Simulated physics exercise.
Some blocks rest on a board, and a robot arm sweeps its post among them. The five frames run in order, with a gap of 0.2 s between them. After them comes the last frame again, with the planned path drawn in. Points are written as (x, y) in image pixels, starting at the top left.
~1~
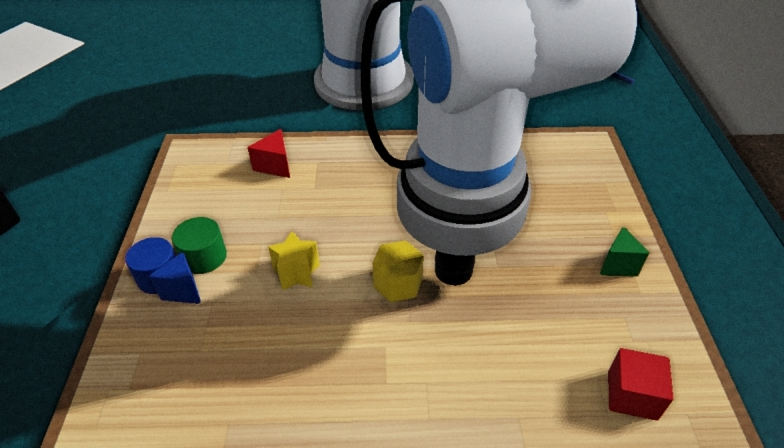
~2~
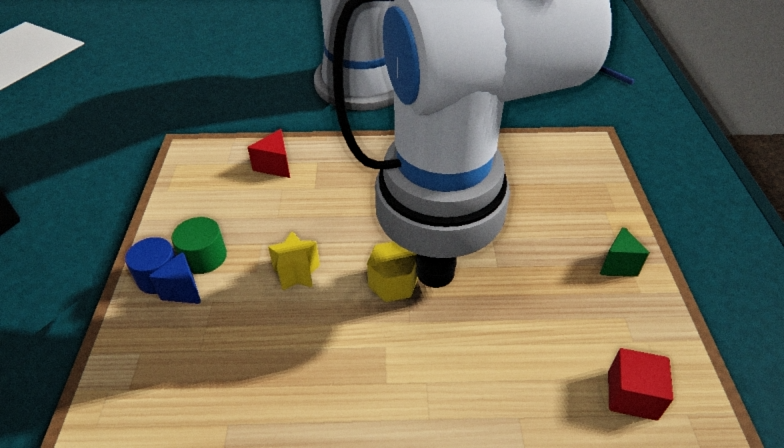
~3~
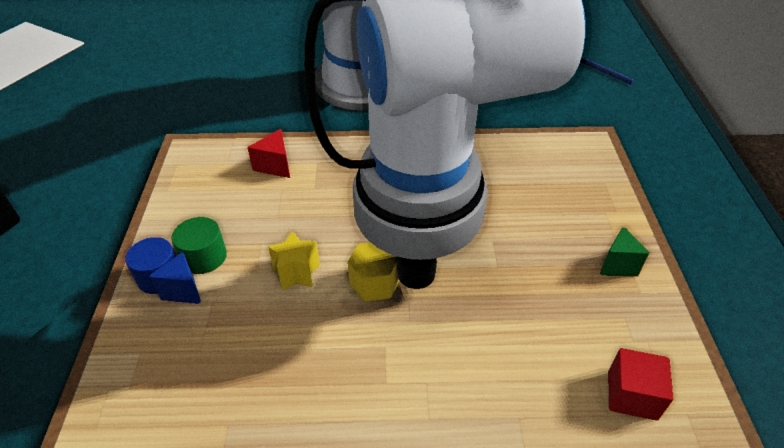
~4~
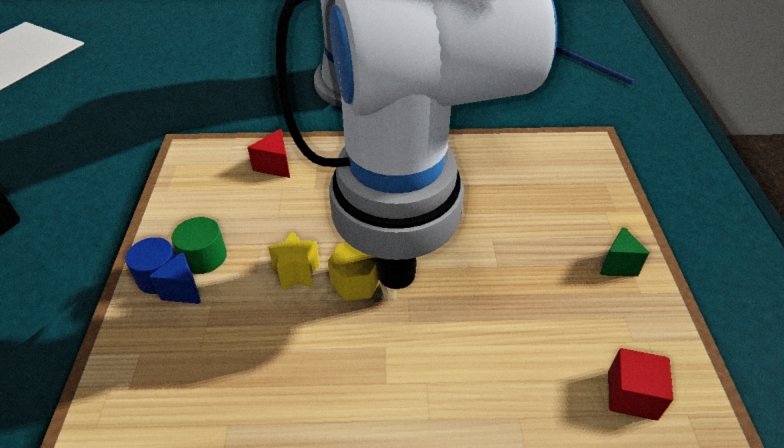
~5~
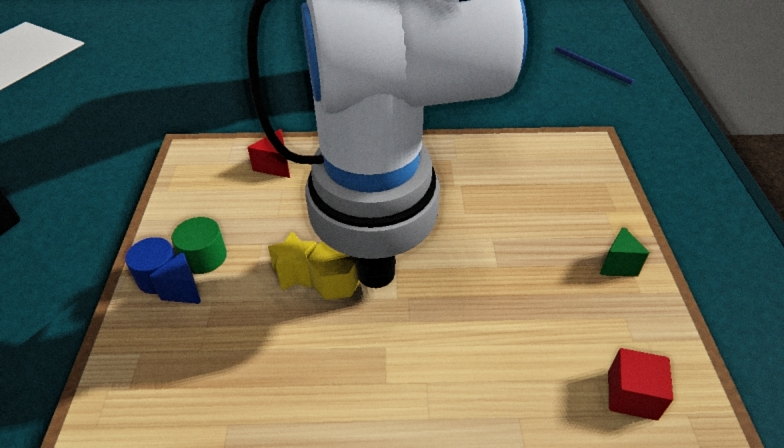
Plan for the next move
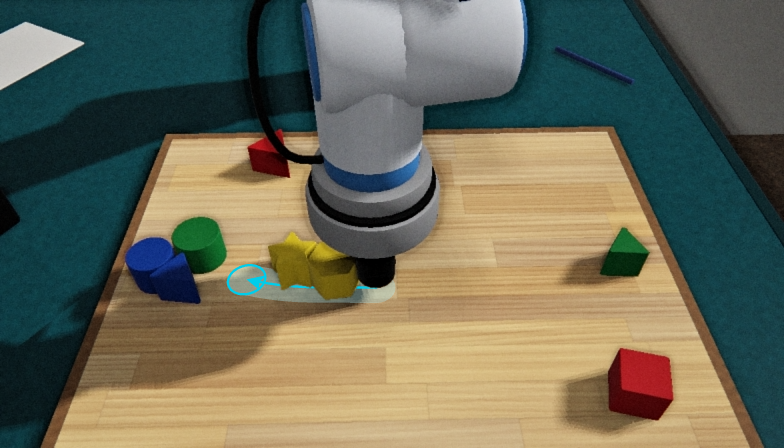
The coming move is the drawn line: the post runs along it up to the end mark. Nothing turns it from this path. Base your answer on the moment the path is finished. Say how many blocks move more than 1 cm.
I expect three or more blocks to be moved by more than 1 cm.
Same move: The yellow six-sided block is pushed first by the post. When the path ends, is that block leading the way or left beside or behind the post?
It is driven along in front.
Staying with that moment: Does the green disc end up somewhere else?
Yes - that is the case.
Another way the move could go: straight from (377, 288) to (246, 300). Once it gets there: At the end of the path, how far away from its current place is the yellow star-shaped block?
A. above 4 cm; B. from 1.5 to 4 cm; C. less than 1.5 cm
That would be A.
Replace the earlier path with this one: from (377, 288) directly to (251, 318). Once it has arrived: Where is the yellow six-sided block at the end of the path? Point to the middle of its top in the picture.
The spot you're after is about (262, 256) in the image.
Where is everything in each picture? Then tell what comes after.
The first frame shows post tip (454, 272); block tops, blue triangle (174, 269); green disc (195, 233); yellow star-shaped block (292, 249); yellow six-sided block (398, 259).
The second frame shows post (435, 274); yellow six-sided block (393, 259).
The third frame shows post (416, 275); yellow six-sided block (374, 259).
The fourth frame shows post (396, 275); yellow six-sided block (354, 258).
The fifth frame shows post (376, 274); blue triangle (174, 269); green disc (195, 233); yellow star-shaped block (292, 249); yellow six-sided block (334, 257).
Path on the board, from (377, 288) through (332, 287) and (288, 286) to (247, 279).
On the path given first. One third of the way, post (330, 274); yellow star-shaped block (250, 244); yellow six-sided block (288, 255).
Two thirds of the way, post (285, 273); green disc (181, 224); yellow star-shaped block (221, 226), turned 30° clockwise; yellow six-sided block (247, 246), turned 25° clockwise.
At the end, post (243, 266); blue triangle in place; green disc (152, 209); yellow star-shaped block (187, 216), turned 40° clockwise; yellow six-sided block (208, 238), turned 35° clockwise.
